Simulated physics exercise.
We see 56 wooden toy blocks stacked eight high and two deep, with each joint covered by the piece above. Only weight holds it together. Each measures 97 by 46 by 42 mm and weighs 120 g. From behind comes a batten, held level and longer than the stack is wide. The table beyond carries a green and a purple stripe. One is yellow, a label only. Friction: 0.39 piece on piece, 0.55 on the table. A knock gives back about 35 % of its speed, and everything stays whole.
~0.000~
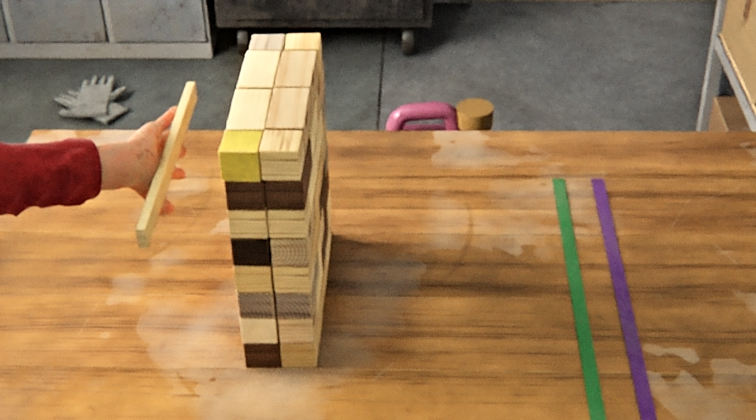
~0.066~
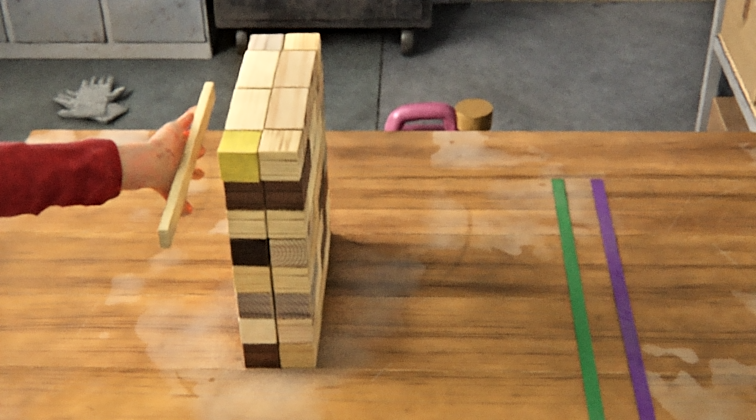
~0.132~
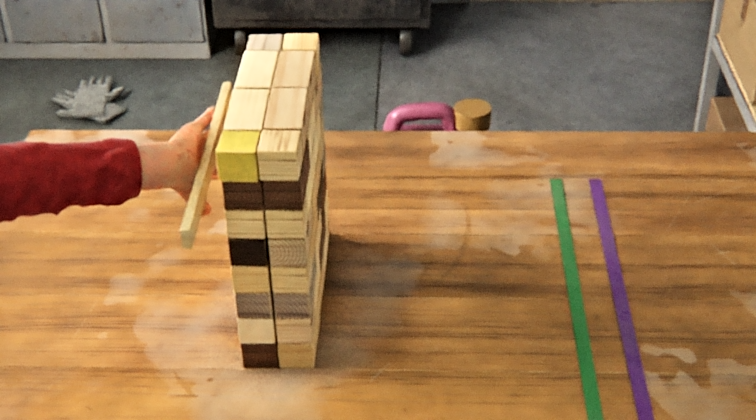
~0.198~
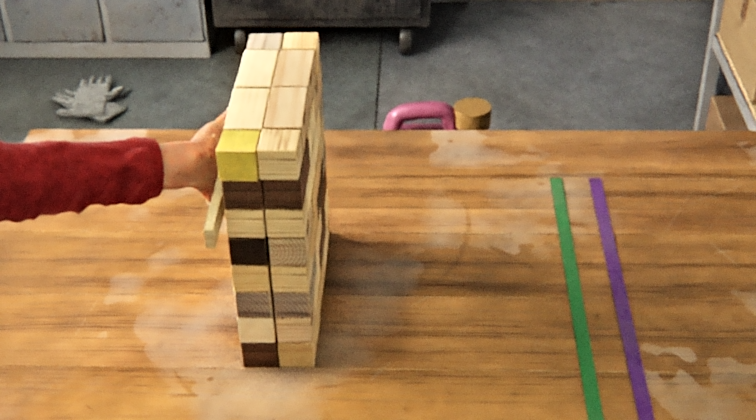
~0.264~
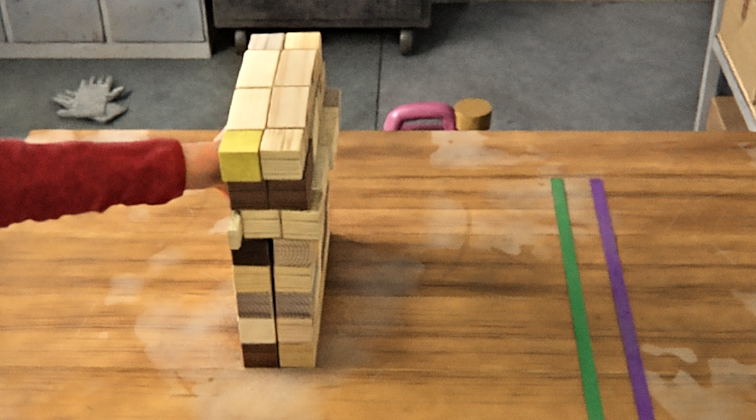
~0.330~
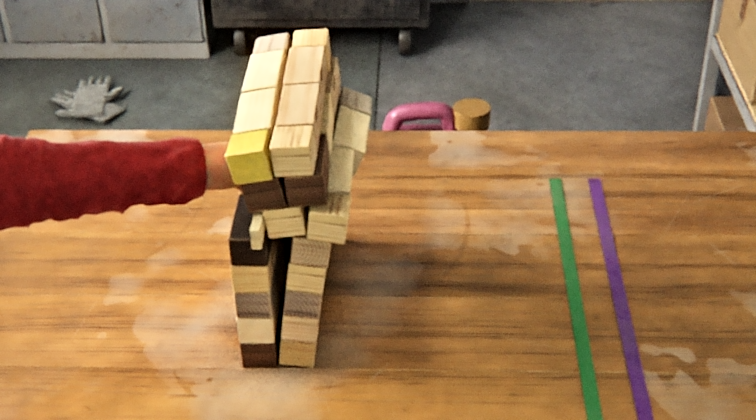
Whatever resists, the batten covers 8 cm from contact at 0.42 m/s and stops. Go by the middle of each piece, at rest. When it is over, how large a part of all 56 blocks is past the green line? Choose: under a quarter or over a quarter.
Ending past the green line: Fewer than one in four.
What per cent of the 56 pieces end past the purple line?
Near 5 per cent.
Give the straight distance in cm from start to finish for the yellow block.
Moved: Yellow 34.
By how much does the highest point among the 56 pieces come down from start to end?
Some 13 cm lower.
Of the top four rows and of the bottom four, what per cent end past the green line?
From the top 20, from the bottom 0 per cent.
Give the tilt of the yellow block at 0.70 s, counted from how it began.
Some 110°.
Around 0.40 s, none of the 56 blocks past the green line, 39 disturbed; yellow block tipped 17°.
Around 0.52 s, none of the 56 blocks past the green line, 39 disturbed; yellow block tipped 16°.
Around 0.70 s, 2 of the 56 blocks past the green line; yellow block on its side.
Around 1.14 s, 5 of the 56 blocks past the green line; yellow block on its side.
Finally (2.2 s), 5 of the 56 blocks past the green line; yellow block on its side. That is 9 per cent. Seen by the last camera, middles, yellow block near (366, 378).
